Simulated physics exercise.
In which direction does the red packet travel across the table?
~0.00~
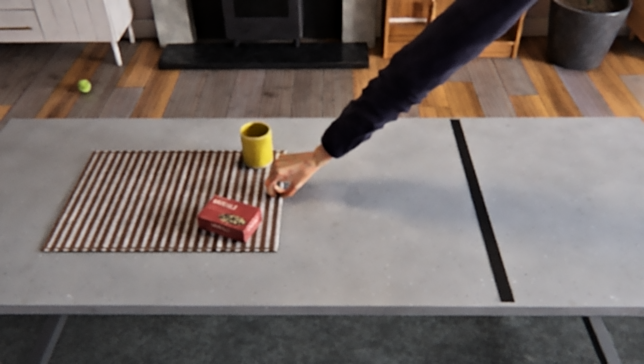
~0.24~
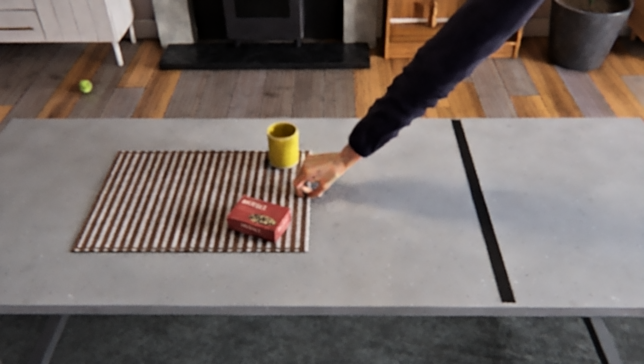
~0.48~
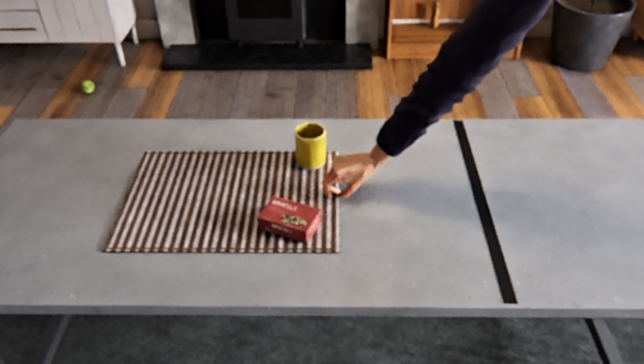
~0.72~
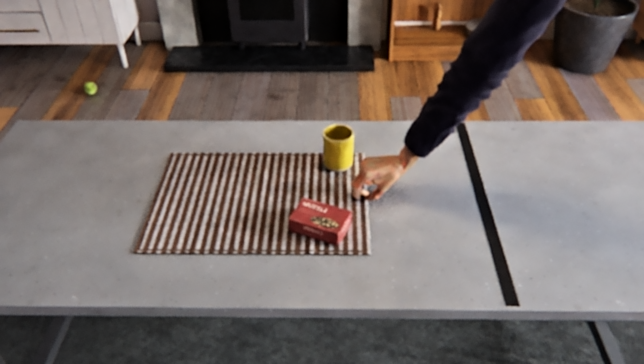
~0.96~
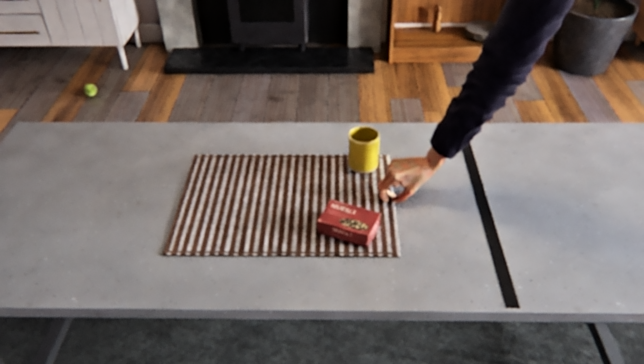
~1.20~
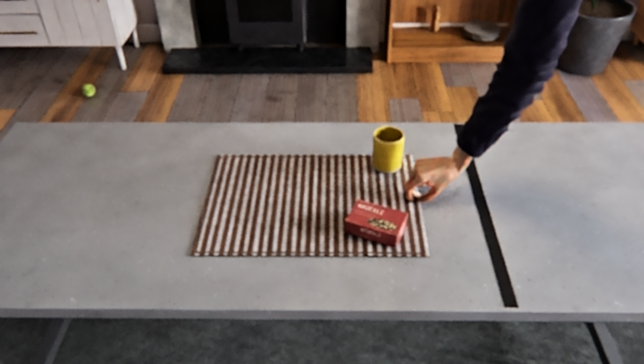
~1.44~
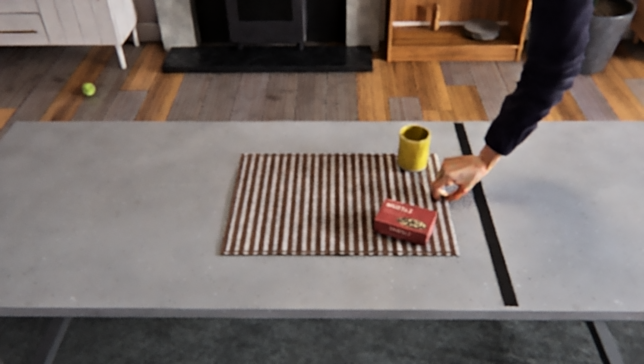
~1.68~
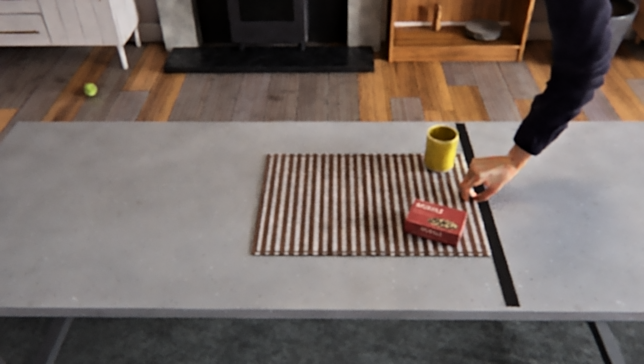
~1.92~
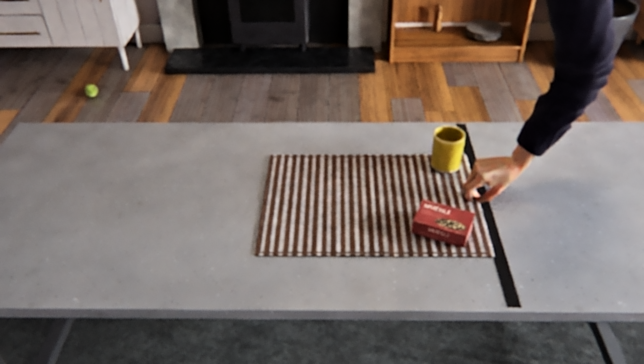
The red packet moves to the right, riding on the striped cloth as the hand pulls it.
